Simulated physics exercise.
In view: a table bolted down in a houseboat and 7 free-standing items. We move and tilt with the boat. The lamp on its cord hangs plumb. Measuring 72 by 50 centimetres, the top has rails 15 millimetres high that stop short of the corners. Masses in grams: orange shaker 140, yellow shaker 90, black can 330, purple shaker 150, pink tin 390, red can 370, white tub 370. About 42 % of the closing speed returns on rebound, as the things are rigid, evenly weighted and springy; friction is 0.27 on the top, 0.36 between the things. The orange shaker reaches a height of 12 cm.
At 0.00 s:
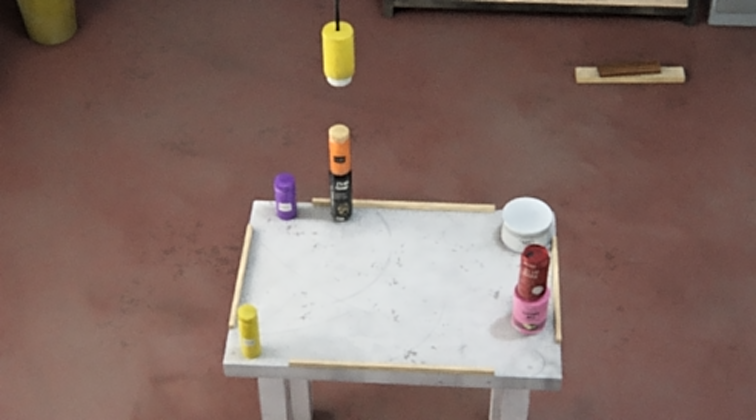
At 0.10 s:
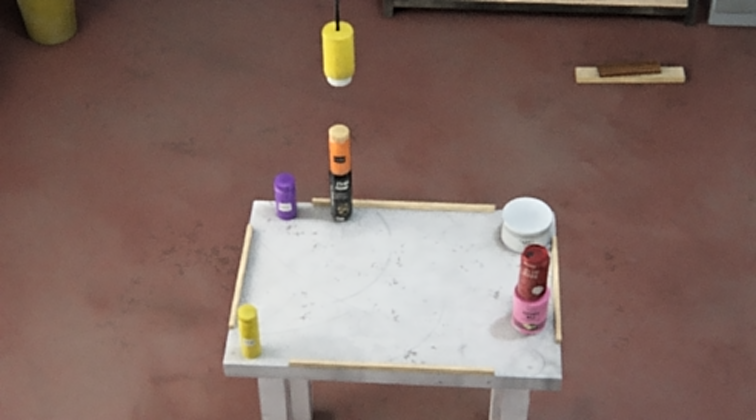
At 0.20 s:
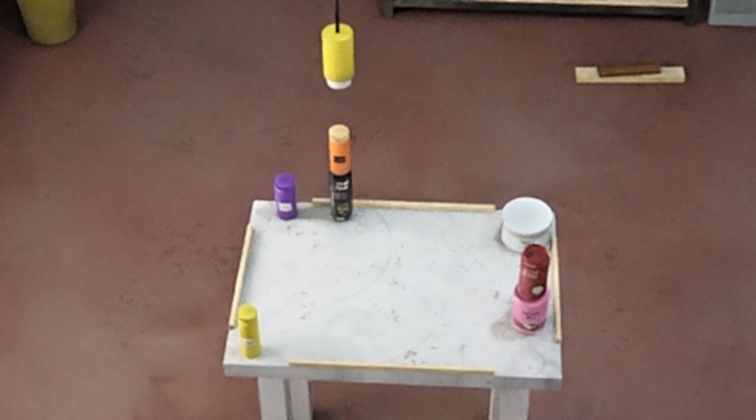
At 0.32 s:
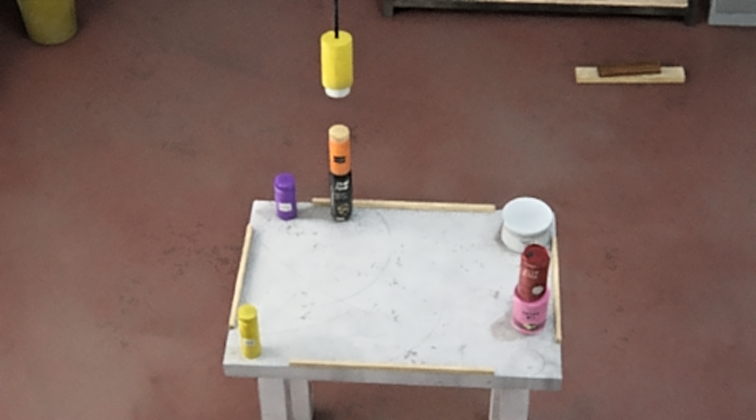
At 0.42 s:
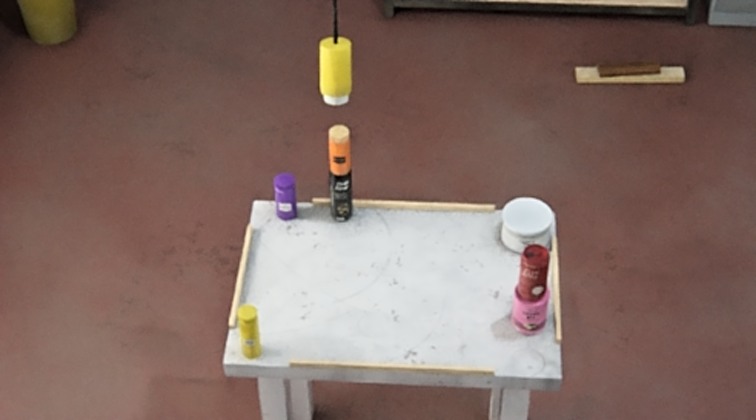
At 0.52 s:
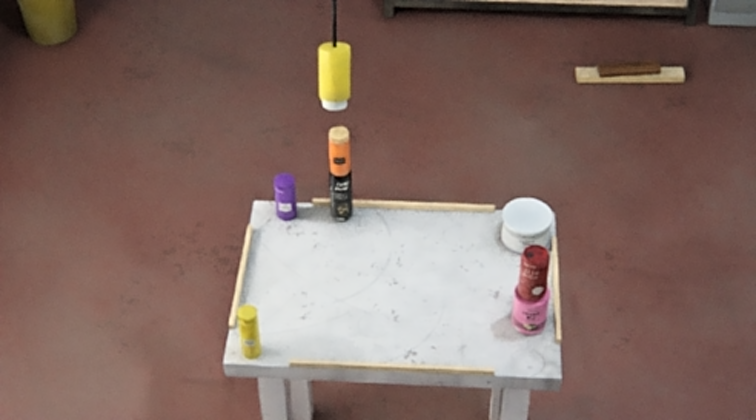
The clip opens on a pale table edged with wooden rails, holding a purple shaker, a yellow shaker, a white tub and two stacks, orange on black and red on pink. The yellow lamp hanging above stays still at first, then drifts slightly lower in view while everything on the table stays put.
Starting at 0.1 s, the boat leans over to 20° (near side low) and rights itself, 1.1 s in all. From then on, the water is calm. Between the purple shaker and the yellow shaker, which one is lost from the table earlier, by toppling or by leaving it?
The latter of the two.
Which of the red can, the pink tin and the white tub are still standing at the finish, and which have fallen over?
Well, the red can holds steady, the pink tin holds steady, and the white tub holds steady.
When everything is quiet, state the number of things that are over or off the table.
The answer is 3.
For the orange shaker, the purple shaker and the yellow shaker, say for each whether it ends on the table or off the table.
At the end the orange shaker remains on its base, the purple shaker remains on its base and the yellow shaker leaves its base.
By 0.92 s, floor tilted 10°, near side down; yellow shaker now off the table; purple shaker 6 cm from its spot near (283, 213); orange shaker rocked 69° off its seat.
By 1.22 s, boat level; purple shaker 7 cm from its spot near (283, 217); orange shaker on its side; black can on its side.
When it is over (2.0 s), off the table, yellow shaker; lying over on the table, orange shaker and black can; not toppled but over 5 cm from the start, purple shaker, pink tin, red can and white tub. End places, in pixels of the last picture, purple shaker near (283, 217). Purple shaker was never lost; yellow shaker went at 0.84 s.
